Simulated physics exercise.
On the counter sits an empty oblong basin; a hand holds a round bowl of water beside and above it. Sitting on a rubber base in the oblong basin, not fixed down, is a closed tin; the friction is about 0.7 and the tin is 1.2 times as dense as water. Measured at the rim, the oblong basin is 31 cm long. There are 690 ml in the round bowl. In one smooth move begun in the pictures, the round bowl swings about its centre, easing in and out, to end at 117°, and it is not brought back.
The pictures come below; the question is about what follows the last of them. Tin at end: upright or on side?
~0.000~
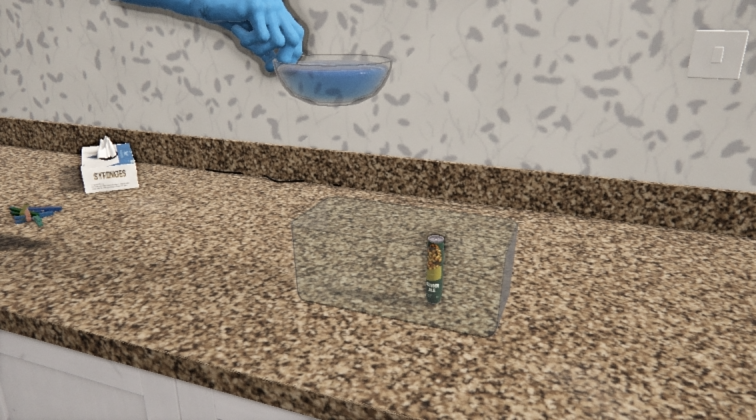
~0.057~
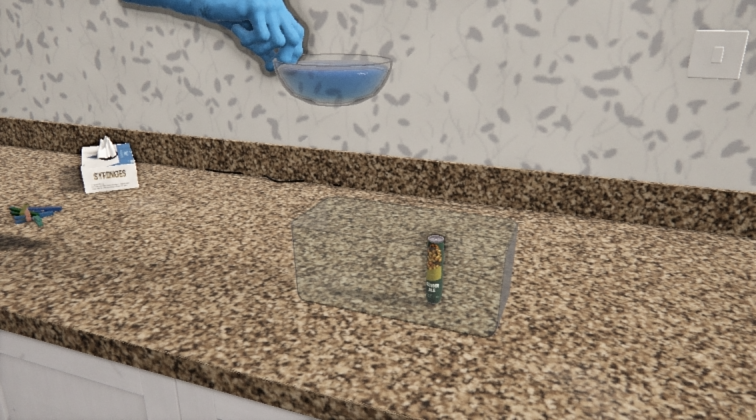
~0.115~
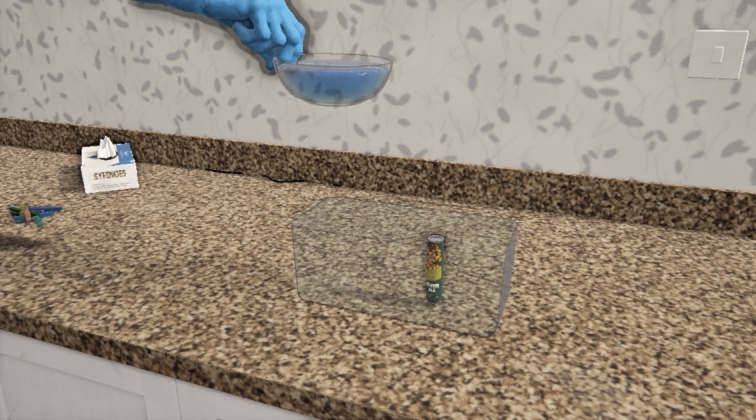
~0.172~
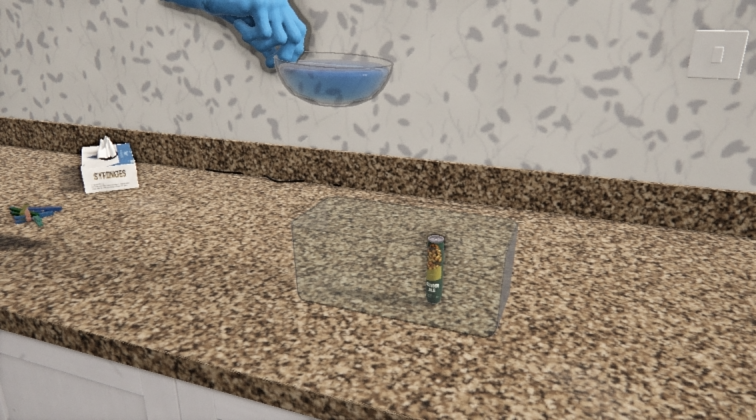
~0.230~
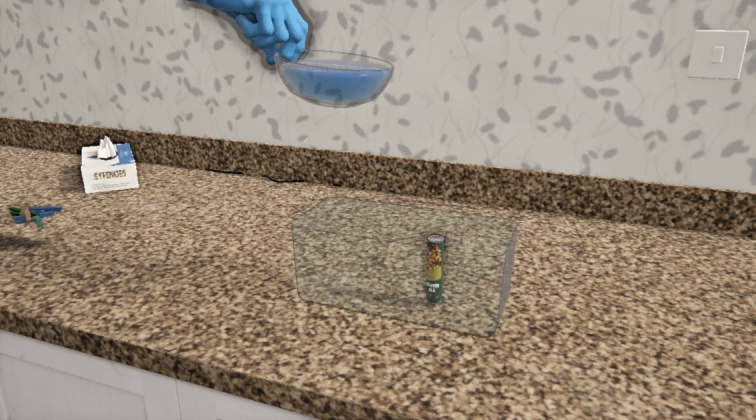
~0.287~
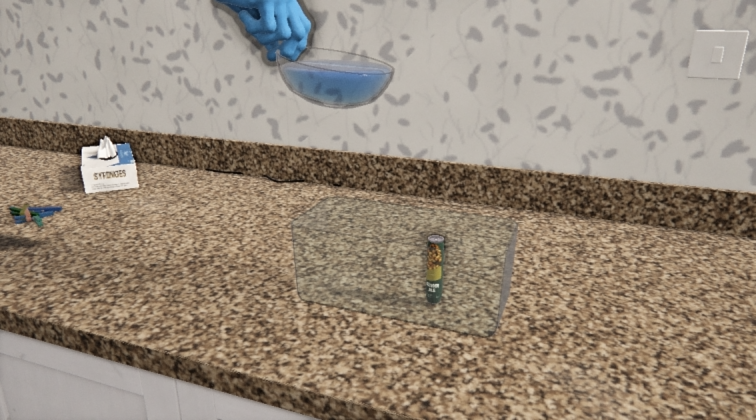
Upright.
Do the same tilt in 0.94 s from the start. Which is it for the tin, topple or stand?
The tin stays on its base.
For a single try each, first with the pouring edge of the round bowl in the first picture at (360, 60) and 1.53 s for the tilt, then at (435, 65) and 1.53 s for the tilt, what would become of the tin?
In the first try it remains standing; in the second it comes down.
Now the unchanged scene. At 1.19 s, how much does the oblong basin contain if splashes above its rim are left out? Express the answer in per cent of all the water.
96 per cent, give or take a little.
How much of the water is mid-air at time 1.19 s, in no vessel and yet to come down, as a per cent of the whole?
Estimate: Around 3 per cent.
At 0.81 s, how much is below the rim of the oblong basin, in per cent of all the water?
I reckon close to 32 percent of it.
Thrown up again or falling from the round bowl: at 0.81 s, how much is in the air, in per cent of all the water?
Near 44 per cent at that moment.
Then, 0.81 s in, the tilt is 64° and 24 per cent is still to pour; the tin stands where it began.
Then, 1.19 s in, the tilt is 104° and 0 per cent is still to pour; the tin stands where it began.
Then, 1.59 s in, the tilt is 117° and 0 per cent is still to pour; the tin stands where it began.
Then, 2.03 s in, the tilt is 117° and 0 per cent is still to pour; the tin stands where it began.
Finally, the tin stands where it began.
